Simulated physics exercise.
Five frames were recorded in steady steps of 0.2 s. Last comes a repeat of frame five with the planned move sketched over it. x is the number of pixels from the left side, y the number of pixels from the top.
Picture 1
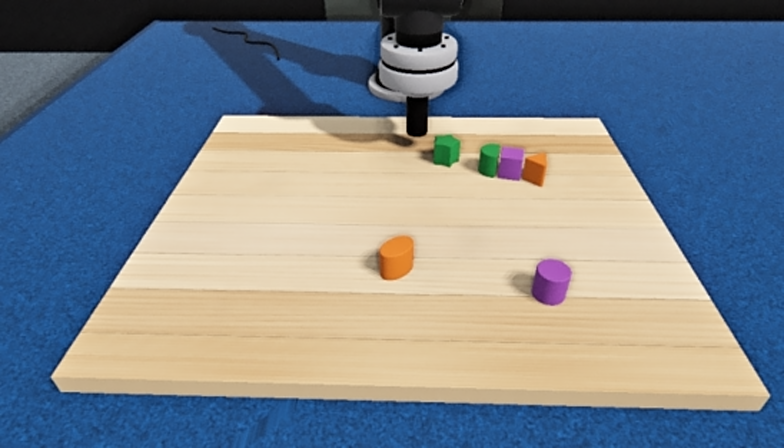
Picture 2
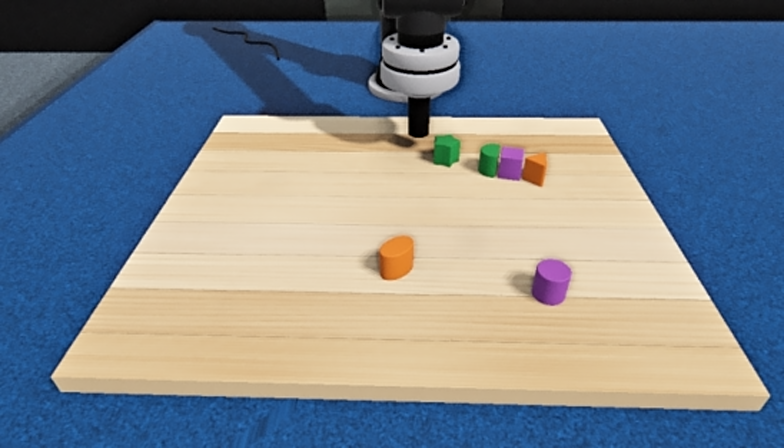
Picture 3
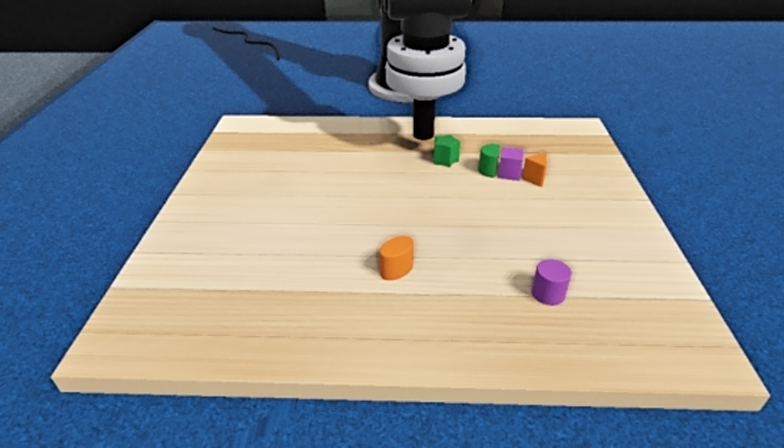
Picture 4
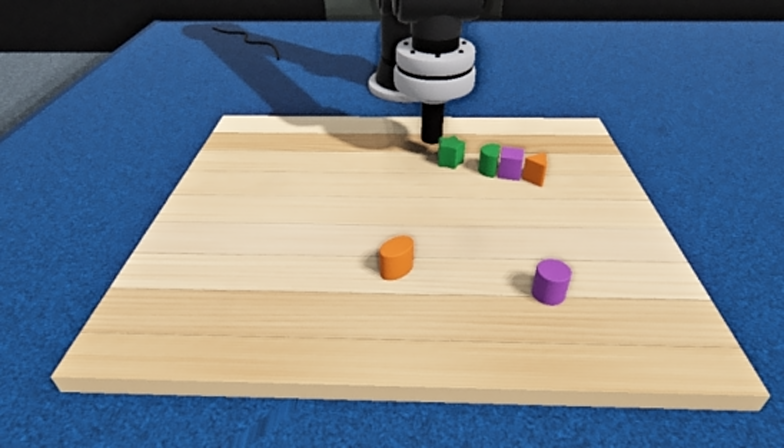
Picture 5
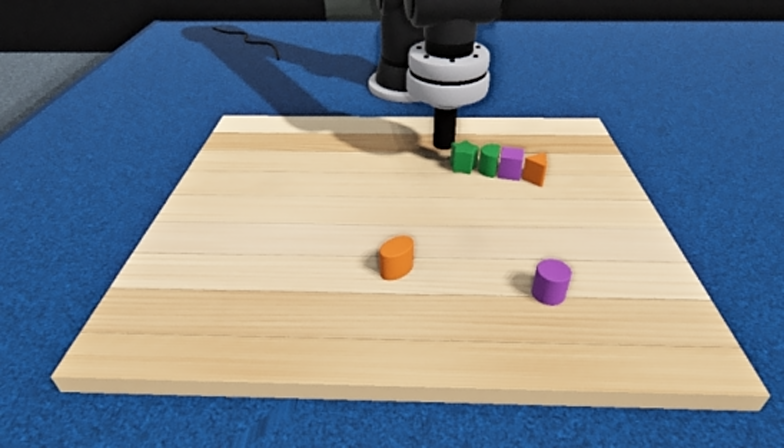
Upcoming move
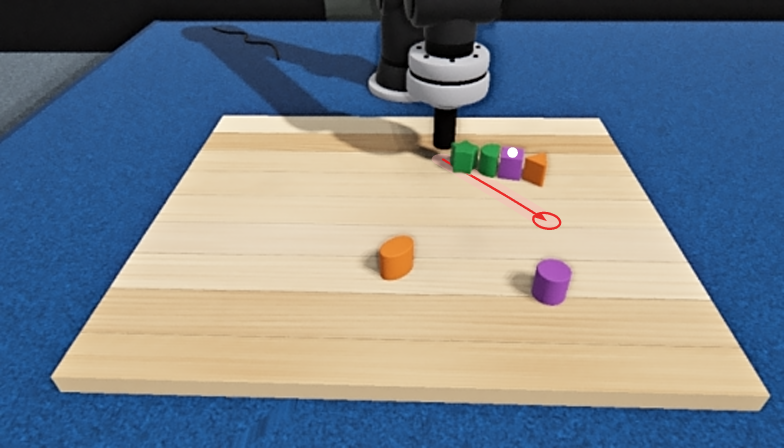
A robot arm moves right and pushes the green star block up to the other blocks.
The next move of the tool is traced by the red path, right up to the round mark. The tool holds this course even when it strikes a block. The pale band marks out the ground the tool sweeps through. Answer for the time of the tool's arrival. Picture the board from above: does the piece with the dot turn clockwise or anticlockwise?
It spins against the clock.
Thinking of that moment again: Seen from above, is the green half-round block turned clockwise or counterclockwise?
It twists anticlockwise.
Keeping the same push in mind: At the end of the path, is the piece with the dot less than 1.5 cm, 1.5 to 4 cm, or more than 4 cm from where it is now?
Over 4 cm.
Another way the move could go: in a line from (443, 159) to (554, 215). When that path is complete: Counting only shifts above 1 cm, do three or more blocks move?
Yes, that is what happens.
The line goes from (443, 159) to (547, 221); the dot is on the purple square.
What follows on the original path. One third of the way, tool at (476, 163); green star block at (501, 162), turned 50° anticlockwise; green half-round block at (519, 156), turned 20° anticlockwise; purple square at (539, 156), turned 20° anticlockwise; orange three-sided block at (566, 160).
Two thirds of the way, tool at (511, 182); green star block at (540, 173), turned 115° anticlockwise; green half-round block at (536, 160), turned 50° anticlockwise; purple square at (551, 155), turned 45° anticlockwise; orange three-sided block at (576, 158), turned 60° clockwise.
At the end, tool at (550, 205); green star block at (548, 177), turned 175° anticlockwise; green half-round block at (536, 160), turned 50° anticlockwise; purple square at (551, 155), turned 45° anticlockwise; orange three-sided block at (576, 158), turned 60° clockwise.
